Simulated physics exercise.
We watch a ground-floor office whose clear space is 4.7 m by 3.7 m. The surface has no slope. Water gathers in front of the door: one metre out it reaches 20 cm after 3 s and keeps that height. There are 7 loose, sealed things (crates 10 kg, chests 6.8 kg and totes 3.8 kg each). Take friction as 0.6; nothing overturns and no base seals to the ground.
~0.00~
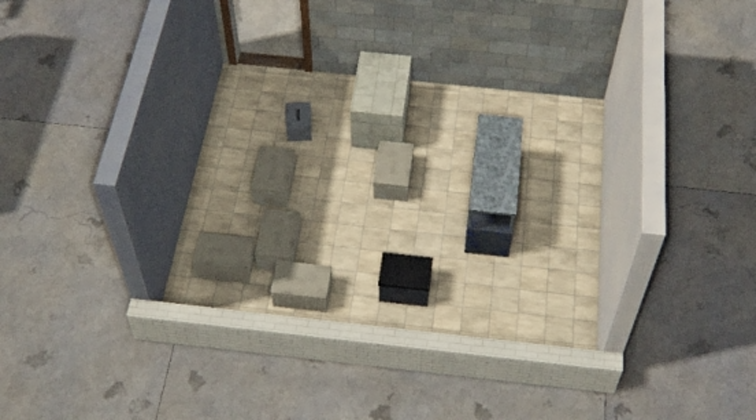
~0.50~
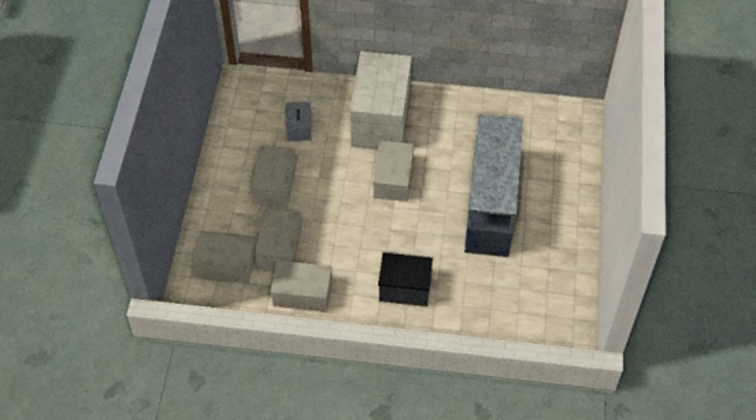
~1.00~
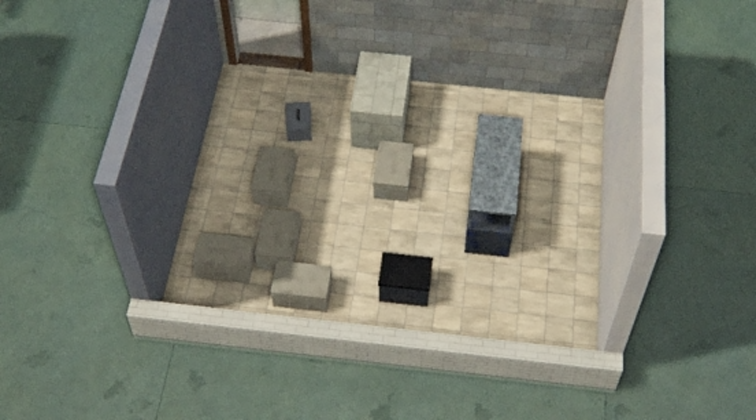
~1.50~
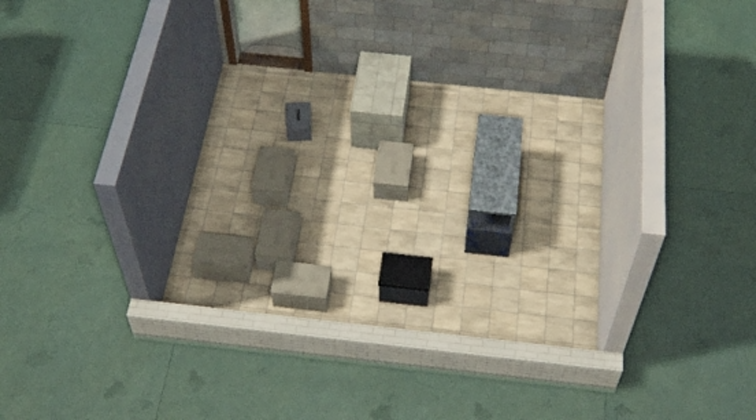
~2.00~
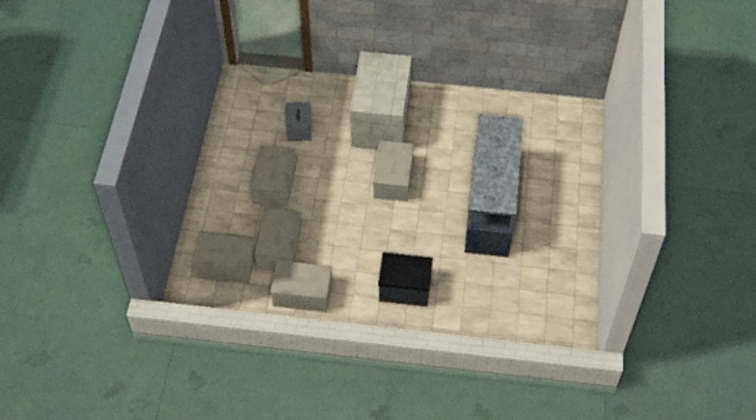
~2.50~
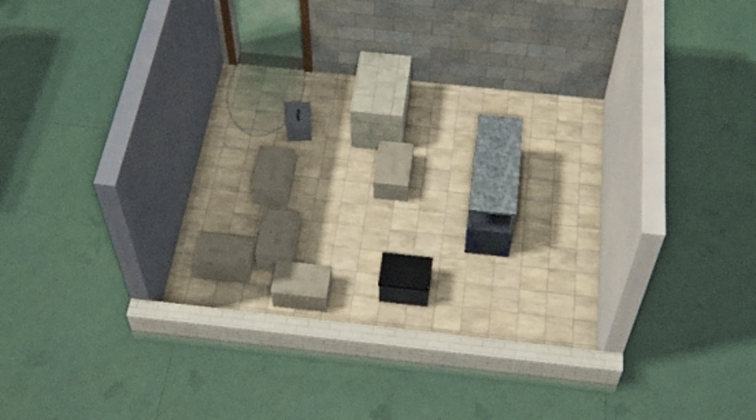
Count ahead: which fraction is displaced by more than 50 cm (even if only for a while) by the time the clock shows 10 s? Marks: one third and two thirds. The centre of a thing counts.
That comes to two thirds or more.
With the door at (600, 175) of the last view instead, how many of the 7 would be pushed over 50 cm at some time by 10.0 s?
Then 1.
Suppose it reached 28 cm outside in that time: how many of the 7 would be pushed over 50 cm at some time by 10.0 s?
In that case 6 of them.
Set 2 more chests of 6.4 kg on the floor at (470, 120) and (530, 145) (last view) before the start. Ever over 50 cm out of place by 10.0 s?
In that order: Under, short of it.
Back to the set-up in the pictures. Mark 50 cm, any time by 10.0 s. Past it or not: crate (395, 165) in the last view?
Answer: Less.
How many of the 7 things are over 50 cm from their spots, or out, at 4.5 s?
1 of them.
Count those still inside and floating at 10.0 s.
6 of them.
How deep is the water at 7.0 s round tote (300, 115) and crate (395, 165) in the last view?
Roughly 4 and 2 cm.
After 3.5 s 0 of 7 are over 50 cm from their spots; 0 afloat.
After 4.5 s 1 of 7 are over 50 cm from their spots; 1 afloat.
After 7.0 s 4 of 7 are over 50 cm from their spots; 5 afloat.
After 10.0 s 6 of 7 are over 50 cm from their spots, and 6 have been at some point; 6 afloat.
